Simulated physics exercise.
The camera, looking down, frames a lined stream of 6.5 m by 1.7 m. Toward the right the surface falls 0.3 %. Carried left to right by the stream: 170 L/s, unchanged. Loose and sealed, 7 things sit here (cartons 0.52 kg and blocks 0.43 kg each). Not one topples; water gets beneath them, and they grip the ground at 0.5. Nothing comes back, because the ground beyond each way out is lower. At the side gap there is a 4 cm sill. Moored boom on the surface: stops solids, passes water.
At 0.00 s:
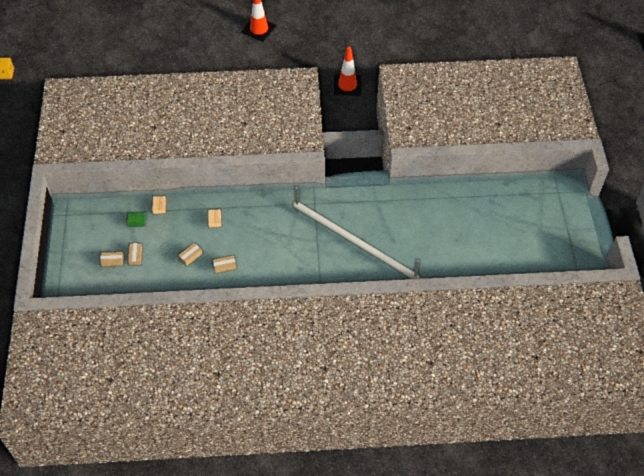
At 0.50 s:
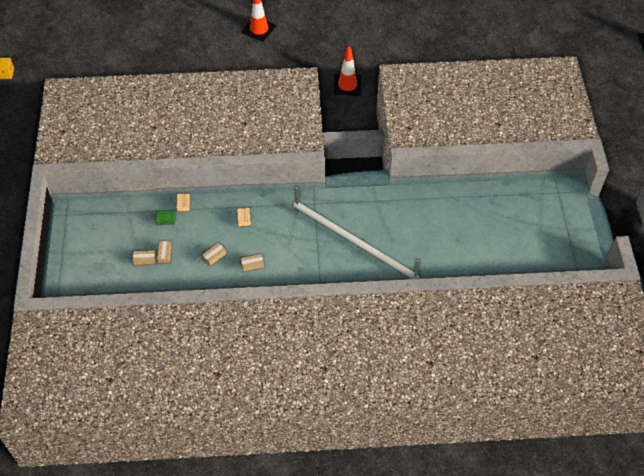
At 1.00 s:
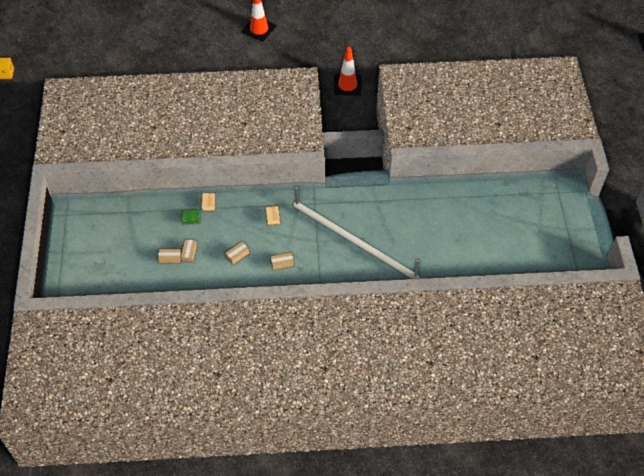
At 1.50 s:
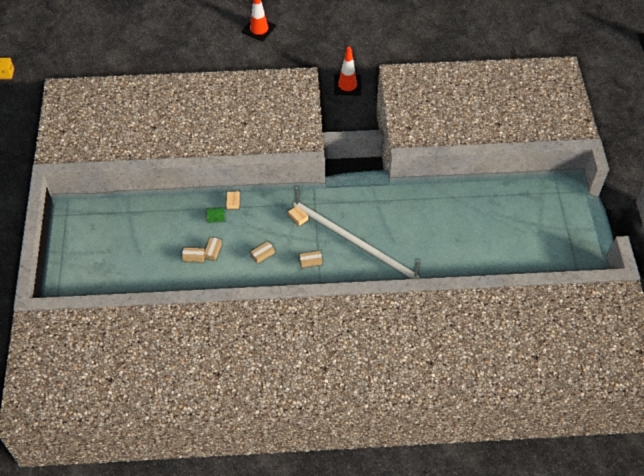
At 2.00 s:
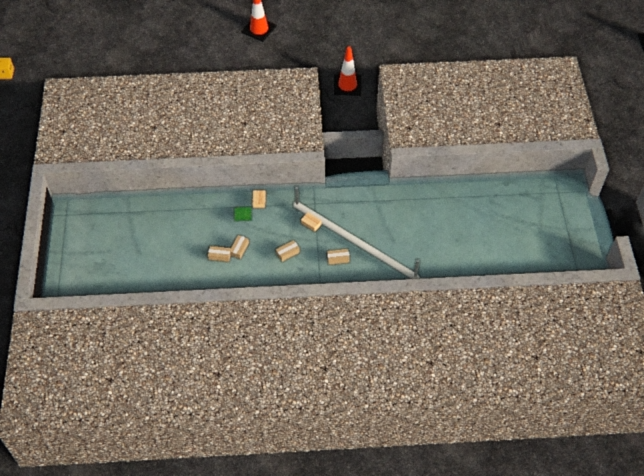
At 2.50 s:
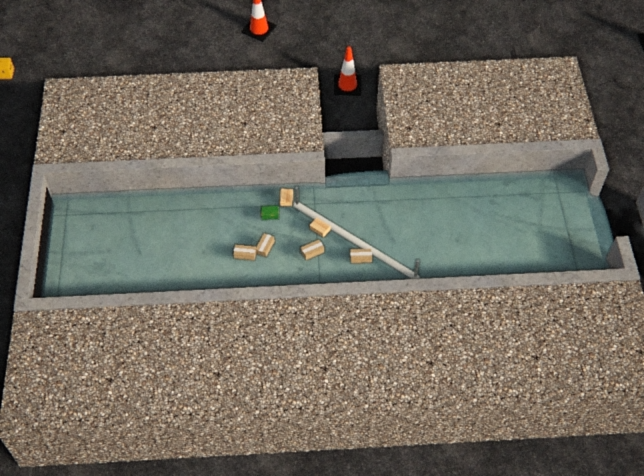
To begin with, a green block and six pale wooden pieces float near the left of a walled channel of water, with a slanted white boom farther right. They all drift rightward together, then one pale piece meets the boom and slides along it while the others draw closer behind.
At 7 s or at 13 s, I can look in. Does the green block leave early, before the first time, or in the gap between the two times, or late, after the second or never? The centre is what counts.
Late.
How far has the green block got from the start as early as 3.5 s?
Around 200 cm from the start by that time.
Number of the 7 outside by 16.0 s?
By then 2.
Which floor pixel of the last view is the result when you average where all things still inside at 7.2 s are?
Near (384, 276).
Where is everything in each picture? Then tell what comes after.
The first frame shows the green block at (136, 218), afloat; 13 cm deep round most things; 0 of 7 have shifted.
The second frame shows the green block at (165, 216), afloat, 34 cm from its start; 15 cm deep round most things; 7 of 7 have shifted.
The third frame shows the green block at (191, 215) floats, 64 cm from its start; about 1780 L in view; 7 of 7 have shifted.
The fourth frame shows the green block at (216, 213) floats, 94 cm from its start; about 1780 L in view; 7 of 7 have shifted.
The fifth frame shows the green block at (243, 212), afloat, 126 cm from its start; 15 cm deep round most things; 7 of 7 have shifted.
The sixth frame shows the green block at (270, 211) floats, 158 cm from its start; about 1790 L in view; 7 of 7 have shifted.
After 3.5 s the green block is near (305, 218), 2.0 m from its start, afloat; 0 of 7 are out; 7 afloat.
After 7.2 s the green block is near (352, 245), 2.6 m from its start, afloat; 1 of 7 are out; 6 afloat.
After 12.0 s the green block is near (384, 264), 3.0 m from its start, afloat; 1 of 7 are out; 6 afloat.
After 16.0 s the green block is near (388, 266), 3.0 m from its start, afloat; 2 of 7 are out; 5 afloat.
